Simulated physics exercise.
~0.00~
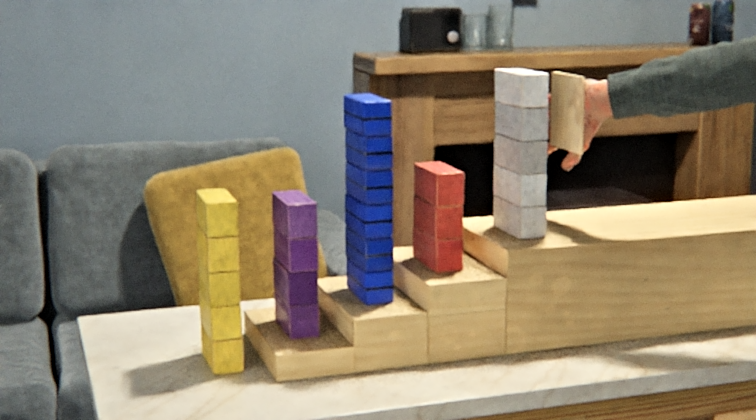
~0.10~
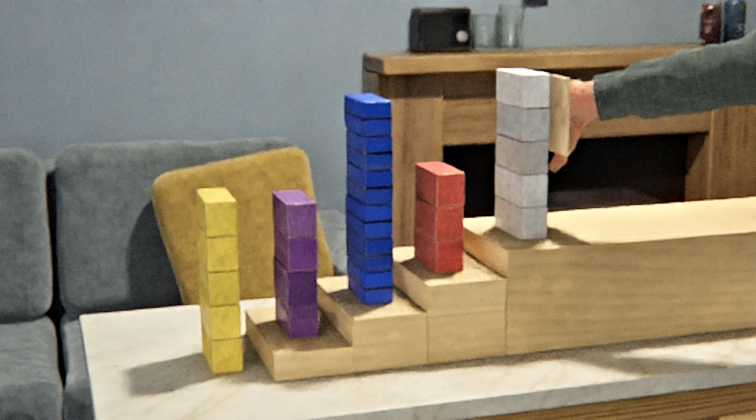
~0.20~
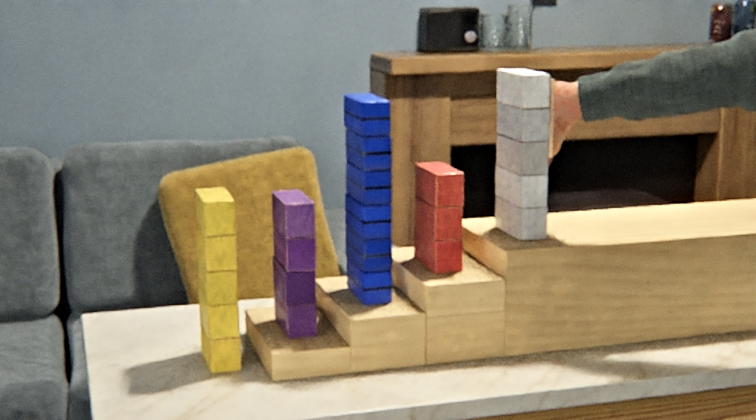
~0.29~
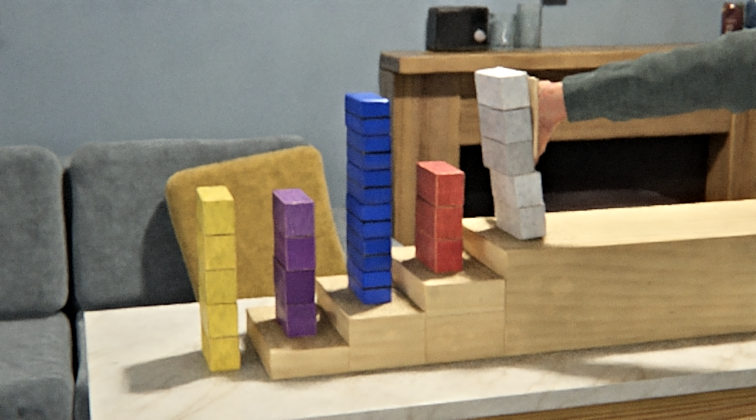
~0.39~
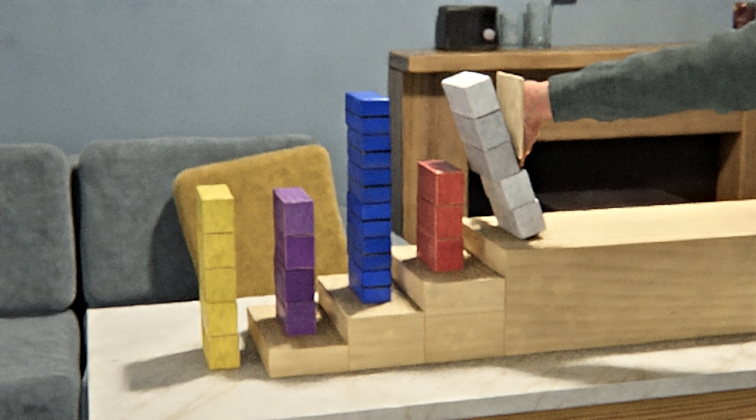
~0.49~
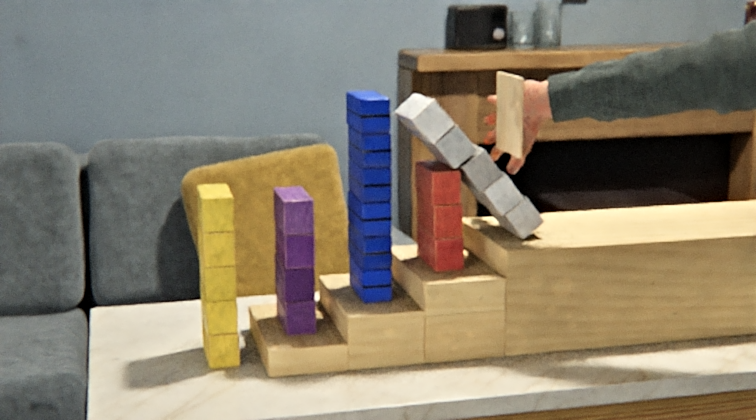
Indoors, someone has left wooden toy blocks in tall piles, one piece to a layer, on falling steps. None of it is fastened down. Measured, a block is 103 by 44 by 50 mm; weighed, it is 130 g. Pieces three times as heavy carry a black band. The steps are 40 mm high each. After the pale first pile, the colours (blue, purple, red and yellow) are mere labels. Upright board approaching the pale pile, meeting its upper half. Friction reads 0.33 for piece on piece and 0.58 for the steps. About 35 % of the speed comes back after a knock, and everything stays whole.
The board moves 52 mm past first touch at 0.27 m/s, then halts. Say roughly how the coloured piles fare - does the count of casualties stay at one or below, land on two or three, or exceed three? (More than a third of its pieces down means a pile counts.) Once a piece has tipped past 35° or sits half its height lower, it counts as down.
It stays at one or below.
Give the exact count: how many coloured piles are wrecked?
The number is 0.
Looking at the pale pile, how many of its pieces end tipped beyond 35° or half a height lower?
I count 5 of the pale pieces.
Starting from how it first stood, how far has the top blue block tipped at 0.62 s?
I'd estimate close to 0°.
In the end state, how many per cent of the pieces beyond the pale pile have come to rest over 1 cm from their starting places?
I count 10 % as shifted.
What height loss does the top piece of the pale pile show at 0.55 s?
I'd put it at close to 6 cm below where it started.
After 0.55 s, 5 of the pale pile down; none of the 18 other blocks down, 2 disturbed; top red block 17 mm from its place.
After 0.62 s, 5 of the pale pile down; none of the 18 other blocks down, 5 disturbed; top red block 5° from how it stood; top blue block 6 mm from its place.
After 0.76 s, 5 of the pale pile down; none of the 18 other blocks down, 4 disturbed; top red block 15° from how it stood.
After 0.94 s, 5 of the pale pile down; none of the 18 other blocks down, 4 disturbed; top red block 14° from how it stood.
In the end (1.5 s), 5 of the pale pile down; none of the 18 other blocks down, 4 disturbed; top red block 15° from how it stood; top blue block unmoved. No coloured pile is wrecked. From the last view, middles, top red block near (402, 188), top blue block near (368, 112).
